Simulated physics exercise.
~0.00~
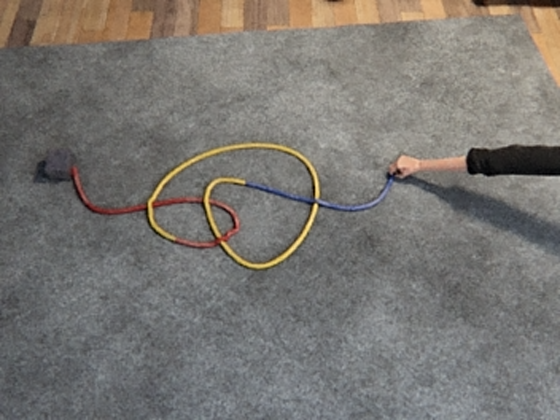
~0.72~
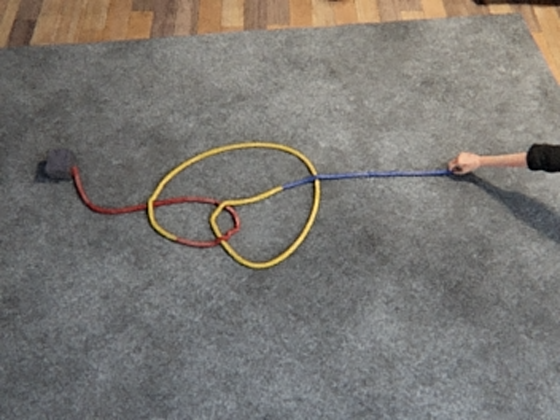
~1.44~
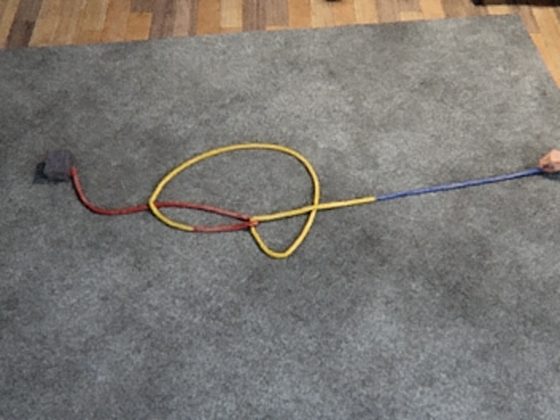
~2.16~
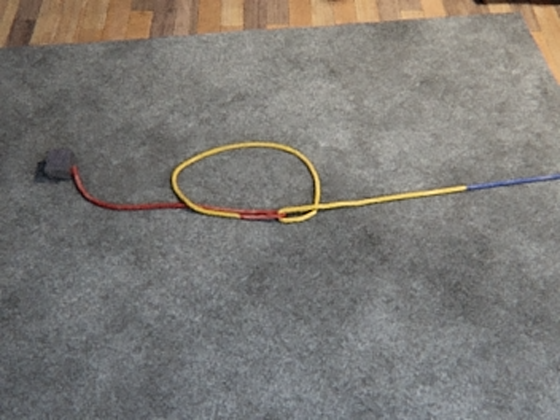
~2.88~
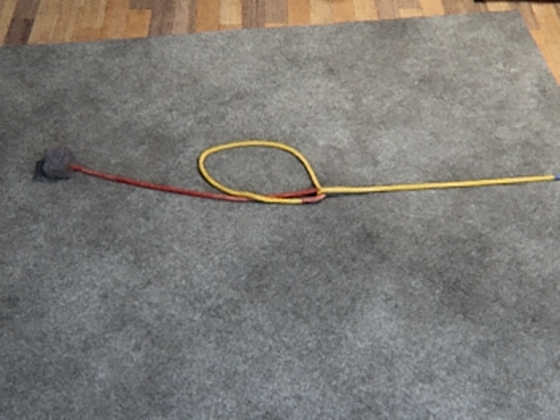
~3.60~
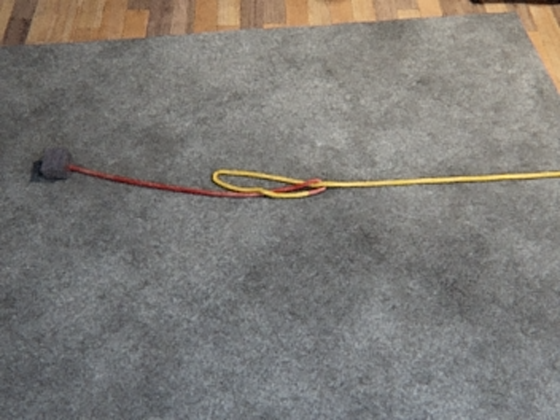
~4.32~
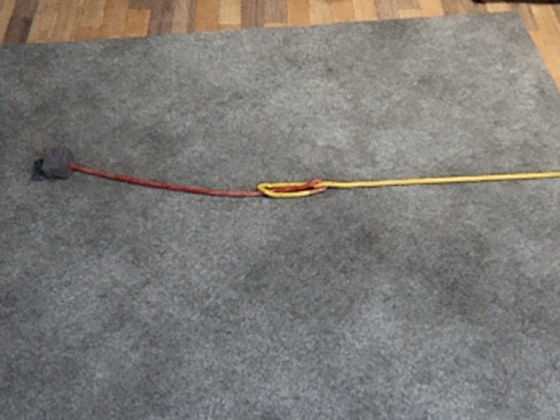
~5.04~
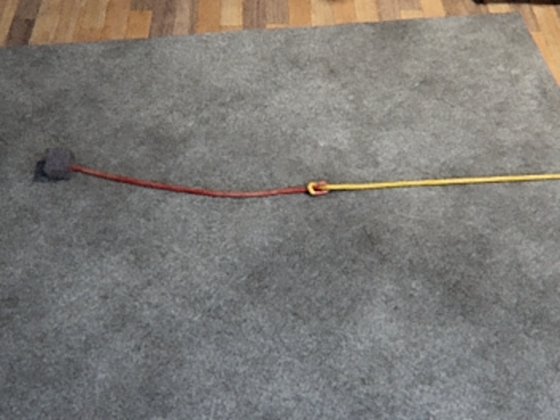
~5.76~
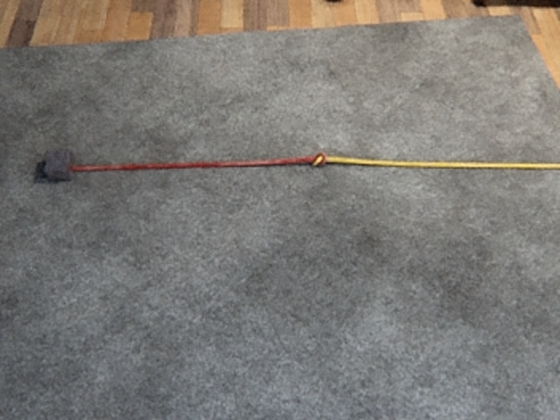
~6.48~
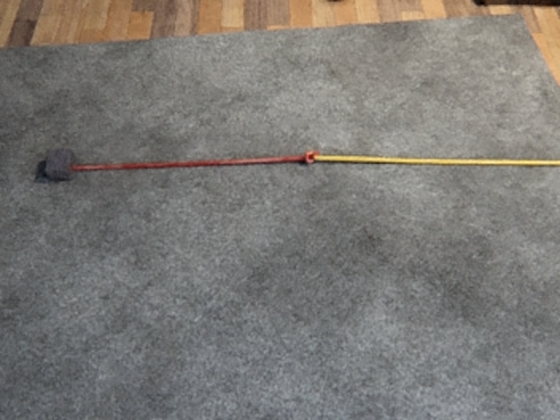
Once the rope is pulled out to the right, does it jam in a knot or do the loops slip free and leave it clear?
It jams in a knot. The loops close down into a small tight lump where the red and yellow sections meet, and it is still there at the end.
A rope of red, yellow and blue sections lies in wide overlapping loops on a grey carpet, seen from above, with a strip of wooden floor along the top. Its red end is held at a small dark block on the left, while a hand in a black sleeve grips the blue end on the right. The hand pulls rightward and leaves view, drawing the blue and then yellow rope after it. The loops narrow, flatten and shrink toward the middle. Finally the rope stretches nearly straight, with a small tight knot where red meets yellow.
